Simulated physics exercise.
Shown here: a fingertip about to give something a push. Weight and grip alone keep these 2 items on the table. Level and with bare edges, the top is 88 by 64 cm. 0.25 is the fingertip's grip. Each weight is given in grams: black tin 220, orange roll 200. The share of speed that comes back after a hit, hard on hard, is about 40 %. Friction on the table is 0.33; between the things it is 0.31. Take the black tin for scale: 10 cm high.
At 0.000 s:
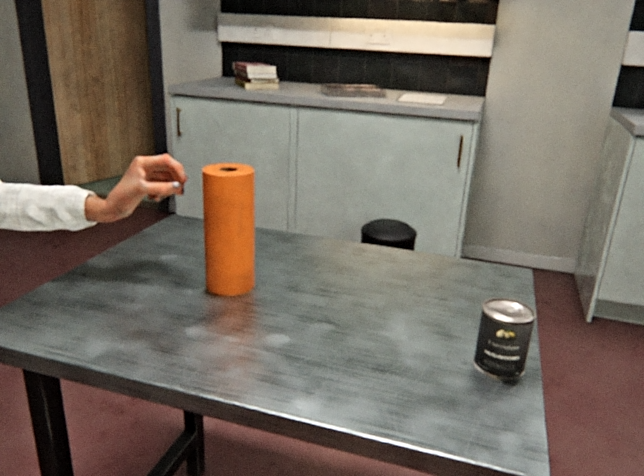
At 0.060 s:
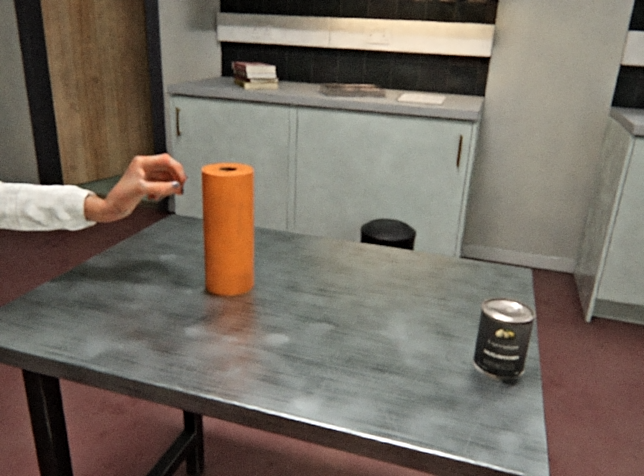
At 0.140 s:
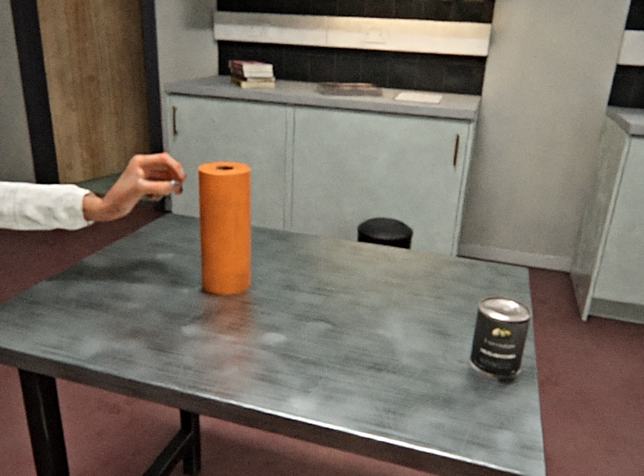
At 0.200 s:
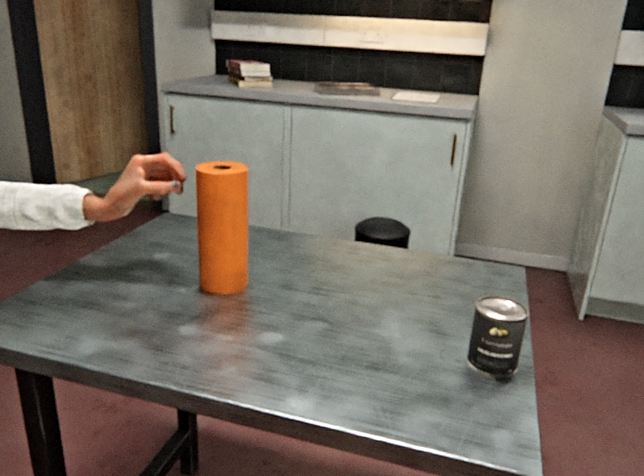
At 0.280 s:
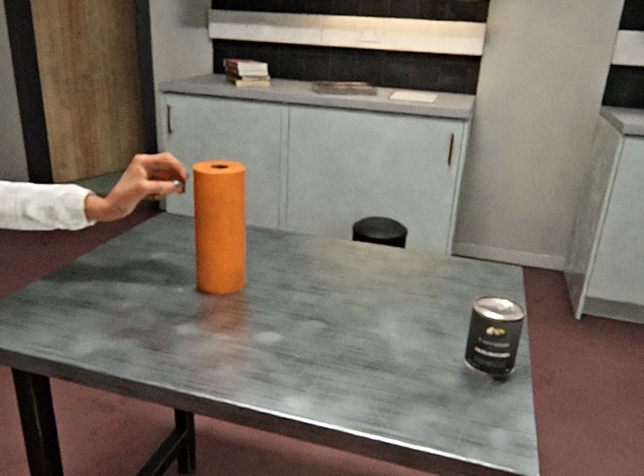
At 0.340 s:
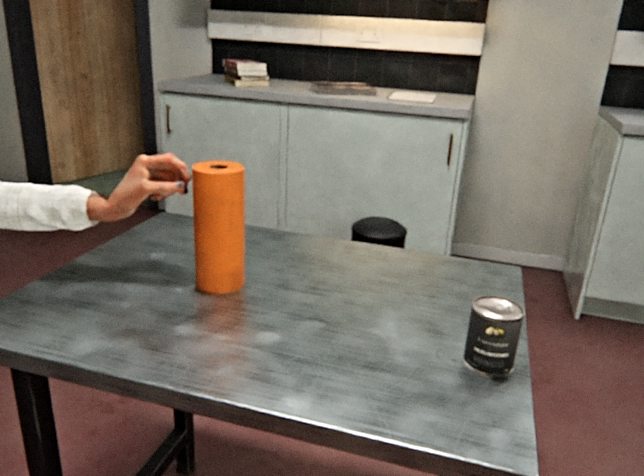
In a room with pale cabinets, an orange roll and a black tin stood still on a bare grey table while a hand on the left edged slightly rightward, bringing its fingertips closer to the roll.
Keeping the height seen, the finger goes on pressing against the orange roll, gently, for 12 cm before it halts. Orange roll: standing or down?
Looks like it goes right over.
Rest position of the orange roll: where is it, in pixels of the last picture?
Roughly pixel (312, 276).
Around 1.14 s, 12 cm of travel; orange roll at 25° to upright near (246, 227).
Around 1.44 s, 16 cm of travel; orange roll at 62° to upright near (283, 247).
Finally (2.3 s), on their side or leaning hard on the table, orange roll; black tin still in place (within 5 cm). Final places as that camera would see them, orange roll near (312, 276).
